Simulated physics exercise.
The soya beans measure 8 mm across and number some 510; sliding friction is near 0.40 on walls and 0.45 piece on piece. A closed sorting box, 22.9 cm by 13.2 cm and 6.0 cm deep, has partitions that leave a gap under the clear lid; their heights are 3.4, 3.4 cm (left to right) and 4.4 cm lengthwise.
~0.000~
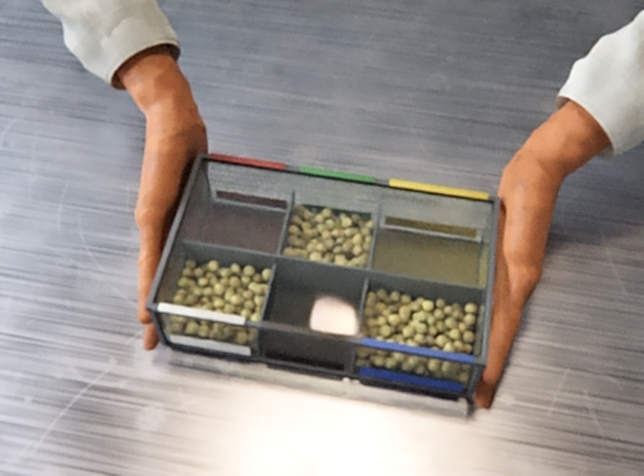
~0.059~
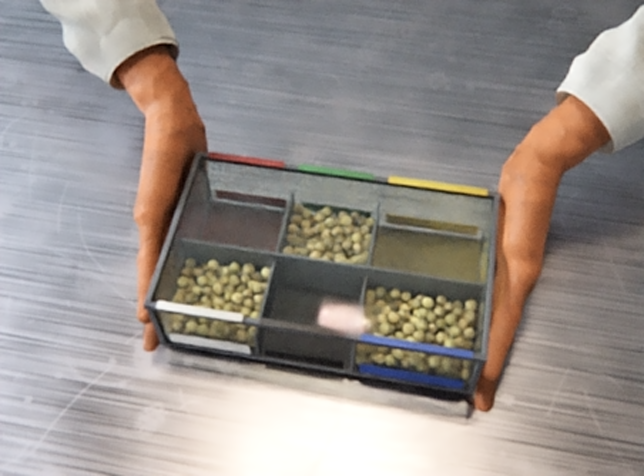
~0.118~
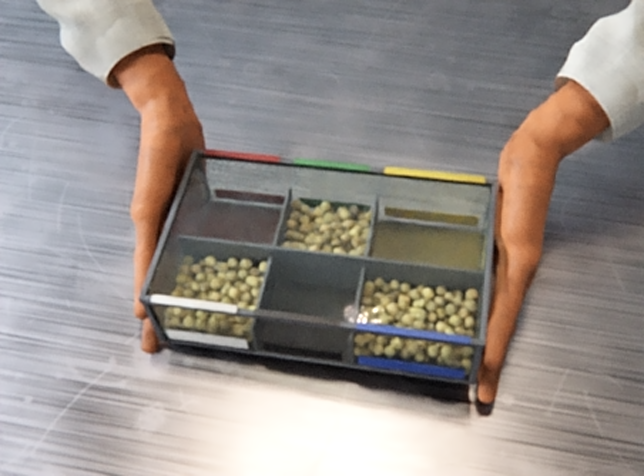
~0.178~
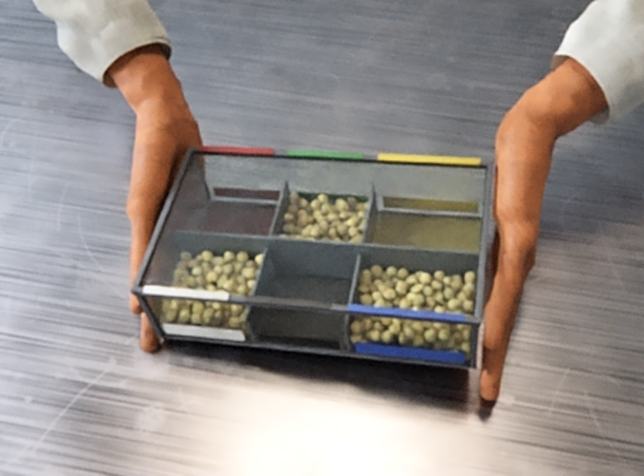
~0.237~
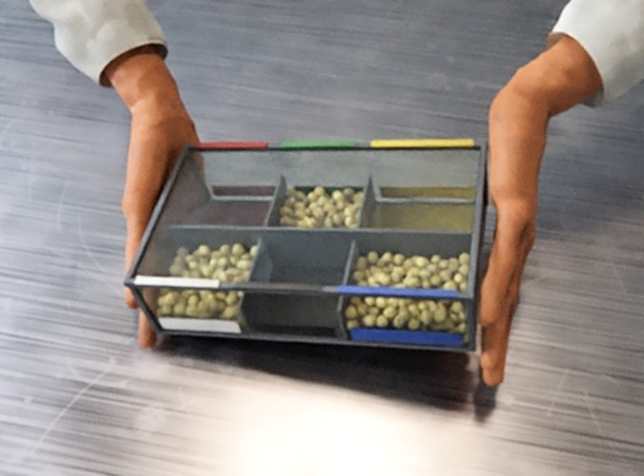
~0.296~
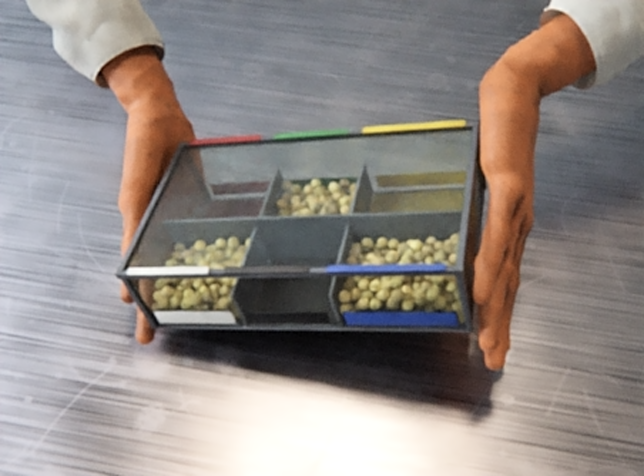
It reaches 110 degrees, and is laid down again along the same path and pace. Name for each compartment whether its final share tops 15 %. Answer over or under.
Red compartment: Over; blue compartment: Under; green compartment: Under; yellow compartment: Under; white compartment: Over; black compartment: Under.
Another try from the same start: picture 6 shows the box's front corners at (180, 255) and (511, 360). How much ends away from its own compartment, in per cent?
It would be near 60 per cent.
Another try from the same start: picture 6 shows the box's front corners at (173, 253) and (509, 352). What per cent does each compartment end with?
Red 0, blue 45, green 0, yellow 50, white 0, black 0.
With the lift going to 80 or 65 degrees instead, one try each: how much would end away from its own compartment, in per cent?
About 30 and 15 per cent.
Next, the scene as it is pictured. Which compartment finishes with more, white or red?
It is the red one.
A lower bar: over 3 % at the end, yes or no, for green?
Green yes.
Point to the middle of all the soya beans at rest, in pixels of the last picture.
At about (229, 248).
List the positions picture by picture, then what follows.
Box tilt 0 degrees, front corners at (153, 305) and (482, 360); blue 40 %, green 25 %, white 35 %, in the first picture.
Box tilt 1 degrees, front corners at (151, 303) and (481, 356), in the second picture.
Box tilt 5 degrees, front corners at (146, 297) and (479, 341), lowest corner left back, in the third picture.
Box tilt 9 degrees, front corners at (139, 289) and (475, 319), lowest corner left back, in the fourth picture.
Box tilt 14 degrees, front corners at (131, 281) and (467, 295), lowest corner left back, in the fifth picture.
Box tilt 19 degrees, front corners at (124, 272) and (457, 268), lowest corner left back; blue 40 %, green 25 %, white 35 %. The box's pace is about 80 degrees a second, in the sixth picture.
After 1.51 s, tilt 110 degrees; red 35 %, blue 10 %, green 15 %, white 35 %, black 5 %.
After 2.32 s, tilt 49 degrees; red 50 %, green 10 %, white 40 %.
After 3.14 s, tilt 0 degrees; red 50 %, green 10 %, white 40 %.
By 3.9 s all is still; red 50 %, blue 0 %, green 10 %, yellow 0 %, white 40 %, black 0 %.
